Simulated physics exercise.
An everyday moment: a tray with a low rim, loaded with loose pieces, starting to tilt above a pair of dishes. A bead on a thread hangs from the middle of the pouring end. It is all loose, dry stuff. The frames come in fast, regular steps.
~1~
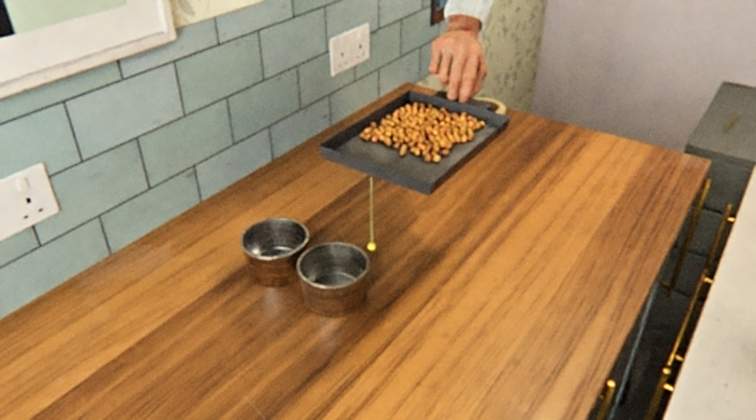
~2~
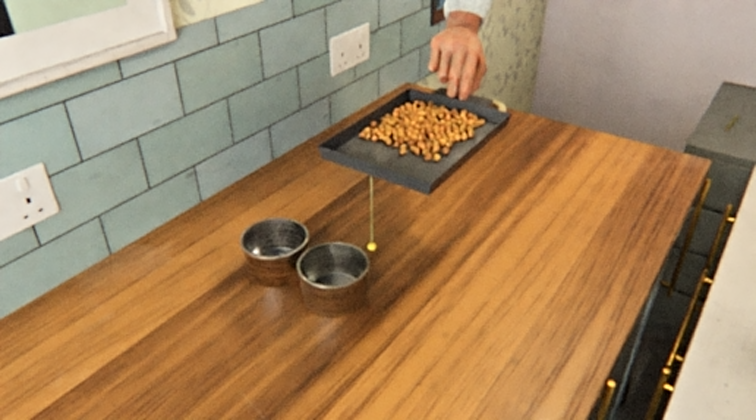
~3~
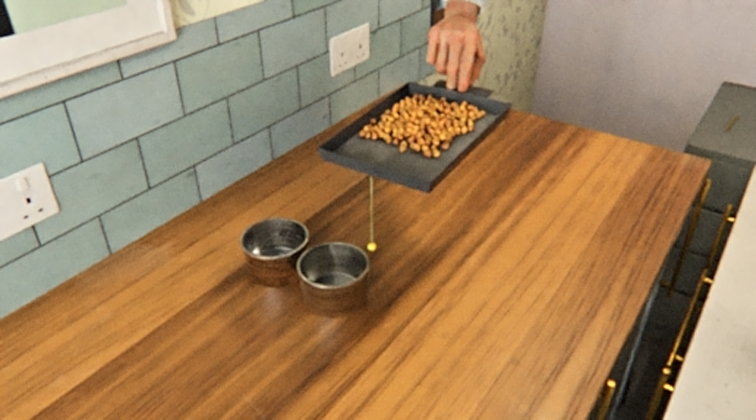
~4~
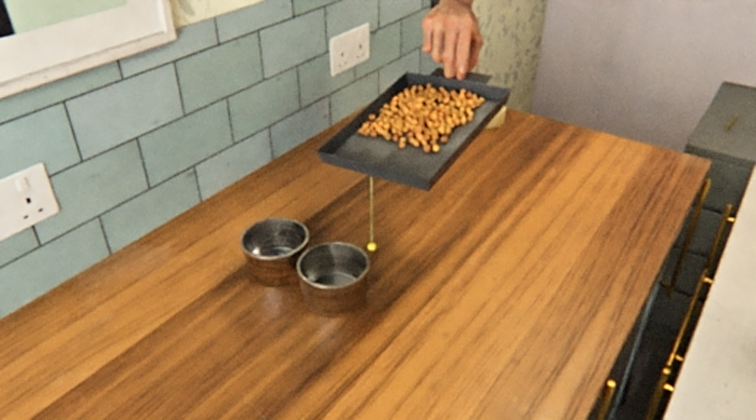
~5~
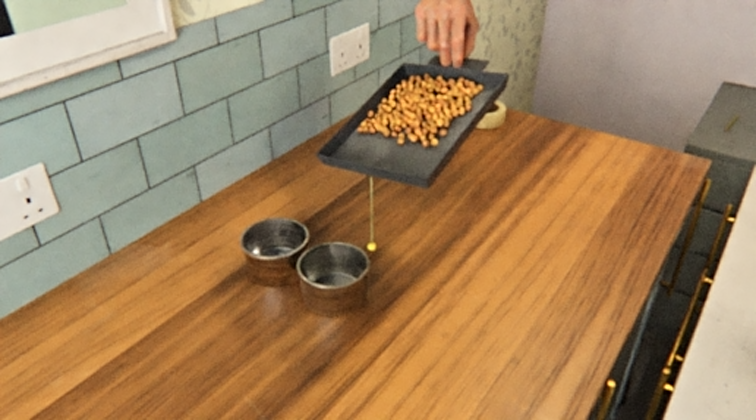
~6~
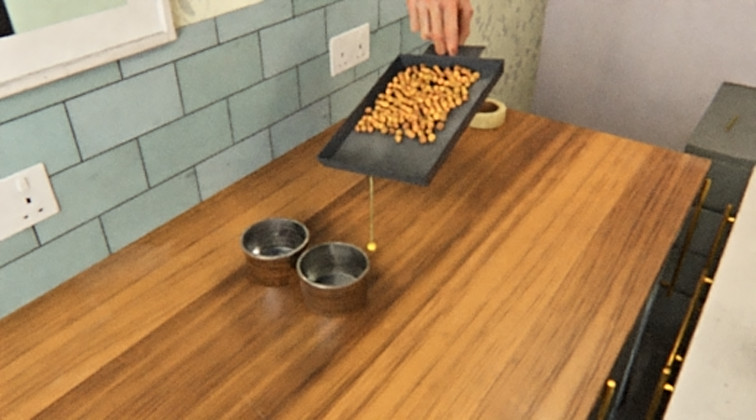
A hand raising the far end of a dark tray of roasted chickpeas, tilting it above two small dishes on a wooden counter.
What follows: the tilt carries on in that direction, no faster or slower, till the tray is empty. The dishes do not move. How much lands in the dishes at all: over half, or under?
Caught overall: The larger part.
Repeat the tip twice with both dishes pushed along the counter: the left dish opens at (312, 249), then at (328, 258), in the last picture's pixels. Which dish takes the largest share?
In turn: The left dish; the left one.
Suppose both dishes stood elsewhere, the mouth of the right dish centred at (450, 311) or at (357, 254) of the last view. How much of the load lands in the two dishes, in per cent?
Near 0 % and 60 %.
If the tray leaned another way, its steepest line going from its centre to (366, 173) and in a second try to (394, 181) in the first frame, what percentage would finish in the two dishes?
In turn 60 and 20 in a hundred.
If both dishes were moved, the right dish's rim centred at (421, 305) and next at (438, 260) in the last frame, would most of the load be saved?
One: Not half. Two: Below a half.
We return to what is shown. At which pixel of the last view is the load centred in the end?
At about (325, 282).
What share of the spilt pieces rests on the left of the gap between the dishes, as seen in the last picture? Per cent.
Roughly 10 in a hundred.
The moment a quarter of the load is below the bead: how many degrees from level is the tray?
Around 115° of tilt.
Soon after the last picture, tray tipped steeply; nearly all on the tray; a stray few in the right dish; a stray few in the air.
A little later, tray tipped past a quarter turn; most on the tray; a small part in the right dish; a stray few in the left dish; a stray few outside both; a small part in the air.
Later still, tray tipped past a quarter turn; about two thirds in the right dish; a small part in the left dish; about a quarter outside both.
At rest, tray tipped past a quarter turn; about two thirds in the right dish; a small part in the left dish; about a quarter outside both.
